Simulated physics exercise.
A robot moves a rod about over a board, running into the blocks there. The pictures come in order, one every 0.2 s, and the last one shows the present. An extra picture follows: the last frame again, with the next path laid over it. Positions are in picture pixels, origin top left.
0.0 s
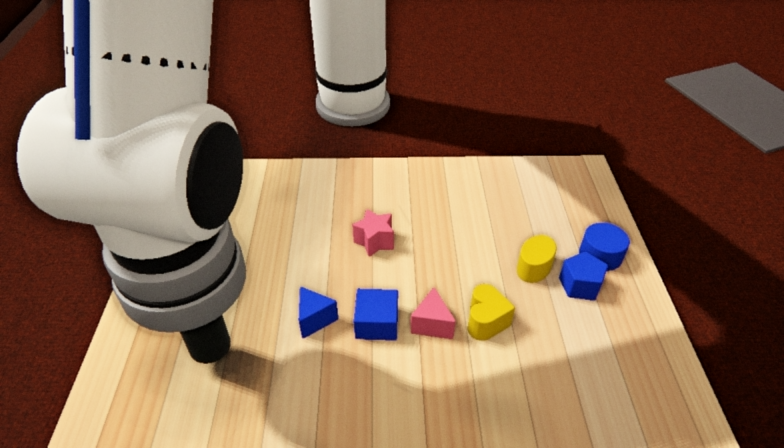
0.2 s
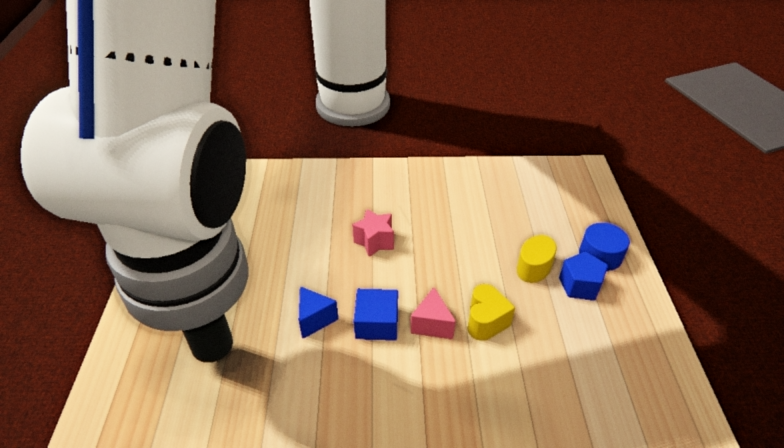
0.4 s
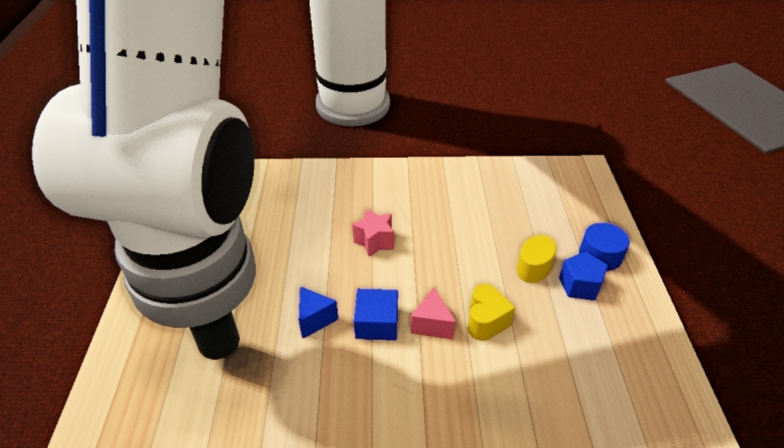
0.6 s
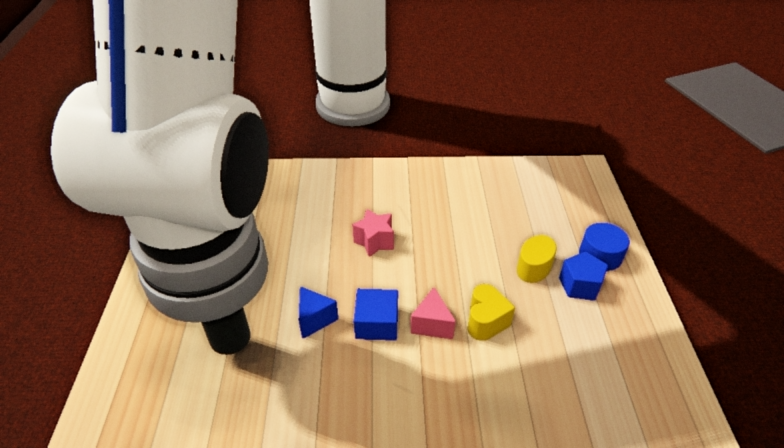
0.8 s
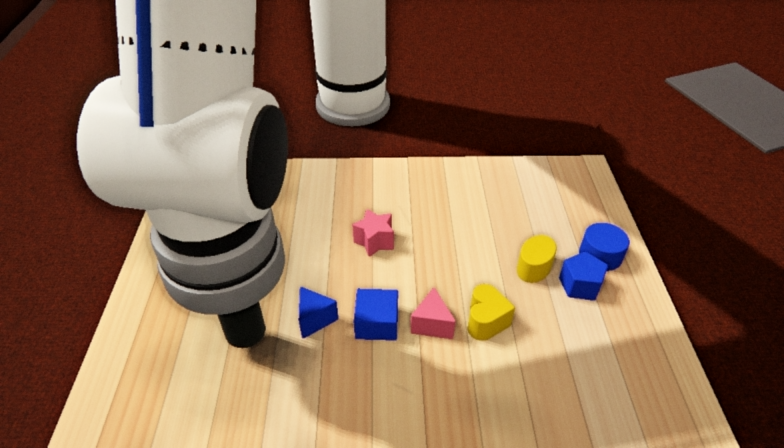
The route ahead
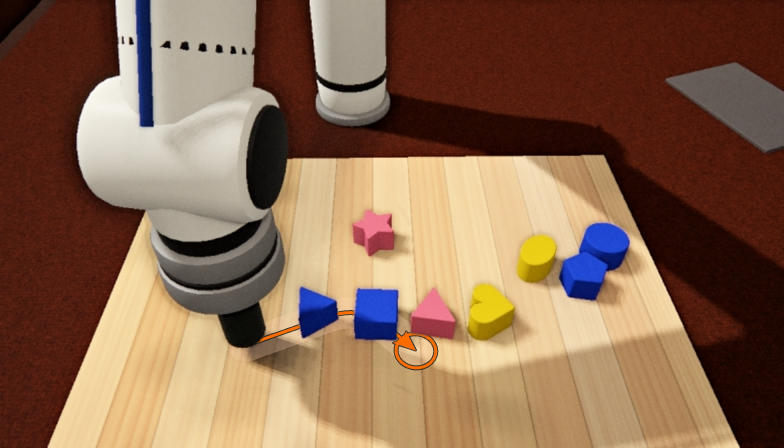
To begin with, a robot arm holds a dark rod over the left side of a wooden board scattered with blue, pink and yellow blocks. The rod barely shifts, then moves a short way right and slightly up toward the blue triangular block, touching nothing, while all the blocks stay still.
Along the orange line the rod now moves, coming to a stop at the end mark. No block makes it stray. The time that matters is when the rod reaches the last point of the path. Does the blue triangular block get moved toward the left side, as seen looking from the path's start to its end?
My answer is yes.
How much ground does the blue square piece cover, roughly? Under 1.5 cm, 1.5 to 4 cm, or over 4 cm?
Of the three bands, it's over 4 cm.
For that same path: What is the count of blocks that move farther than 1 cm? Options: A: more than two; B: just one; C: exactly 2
I choose A.
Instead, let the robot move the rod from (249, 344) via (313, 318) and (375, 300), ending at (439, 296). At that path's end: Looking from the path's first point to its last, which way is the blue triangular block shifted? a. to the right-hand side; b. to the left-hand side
Answer: B.
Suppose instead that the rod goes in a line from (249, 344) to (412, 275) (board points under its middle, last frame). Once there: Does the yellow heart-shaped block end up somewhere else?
My answer is no.
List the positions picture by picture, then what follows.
The first frame shows rod tip at (210, 346); block tops, blue triangular block at (312, 302); blue square piece at (376, 304); pink triangular block at (434, 307); yellow heart-shaped block at (490, 303).
The second frame shows rod at (213, 345); blocks unchanged.
The third frame shows rod at (219, 343); blocks unchanged.
The fourth frame shows rod at (230, 338); blocks unchanged.
The fifth frame shows rod at (246, 332); blue triangular block at (312, 302); blue square piece at (376, 304); pink triangular block at (434, 307); yellow heart-shaped block at (490, 303).
Path on the board, from (249, 344) by way of (310, 323) and (369, 316) to (416, 350).
The first path, step by step. One third of the way, rod at (310, 310); blue triangular block at (338, 290), turned 30° anticlockwise.
Two thirds of the way, rod at (371, 304); blue triangular block at (384, 273), turned 40° anticlockwise; blue square piece at (413, 305), turned 25° clockwise; pink triangular block at (451, 308).
At the end, rod at (417, 338); blue triangular block at (385, 273), turned 45° anticlockwise; blue square piece at (460, 330); pink triangular block at (495, 320), turned 35° anticlockwise; yellow heart-shaped block at (508, 298), turned 65° anticlockwise.
